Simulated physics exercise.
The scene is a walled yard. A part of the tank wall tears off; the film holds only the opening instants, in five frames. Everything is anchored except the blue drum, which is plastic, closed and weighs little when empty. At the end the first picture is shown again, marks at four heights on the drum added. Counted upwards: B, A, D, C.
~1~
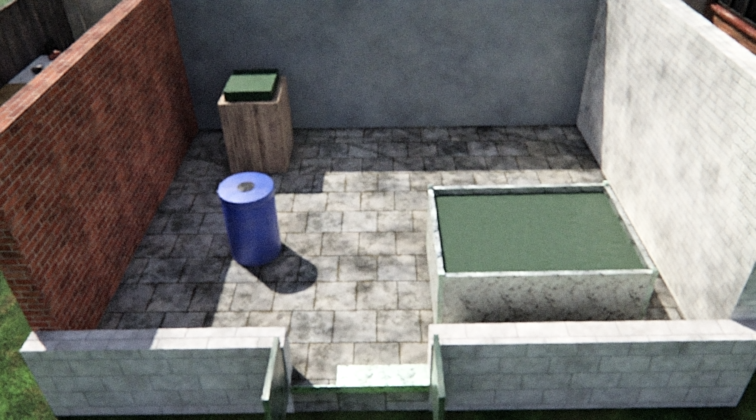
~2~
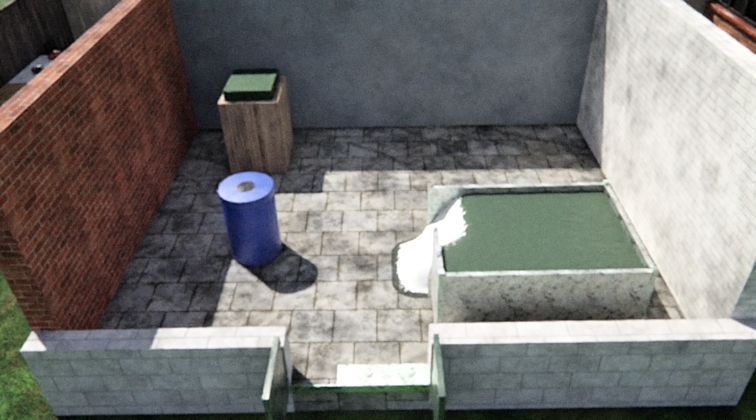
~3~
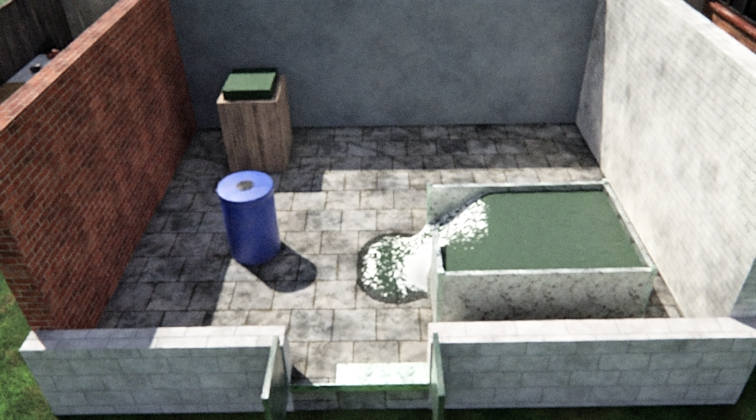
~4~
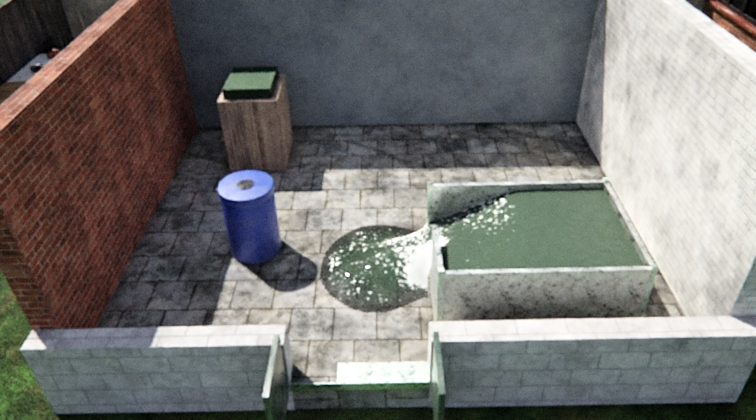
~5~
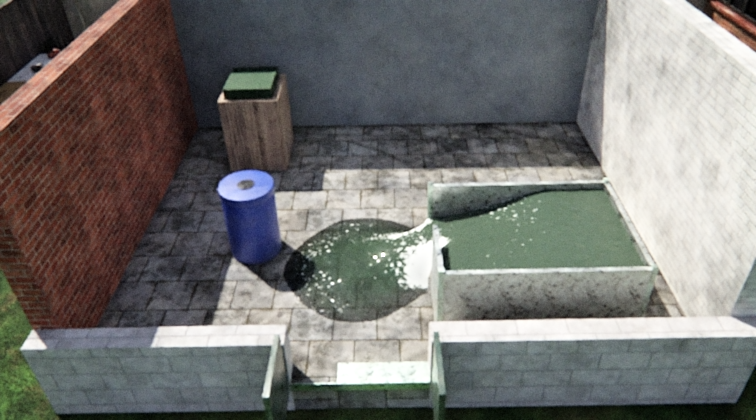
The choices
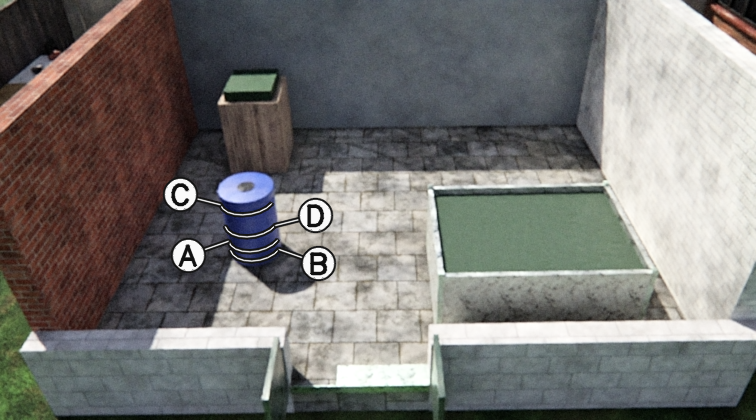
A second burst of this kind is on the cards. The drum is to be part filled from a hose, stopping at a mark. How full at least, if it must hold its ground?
D will do.
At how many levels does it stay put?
Two of them.
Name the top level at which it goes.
Level A.
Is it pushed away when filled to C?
No, not at all.
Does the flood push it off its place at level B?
Yes.
In white, A at (249, 251); B at (251, 261); C at (242, 214); D at (247, 236); from the bottom up B, A, D, C.
If A is chosen, it is pushed about its own width away.
If B is chosen, it is pushed about 3 times its own width away.
If C is chosen, it does not move.
If D is chosen, it does not move.
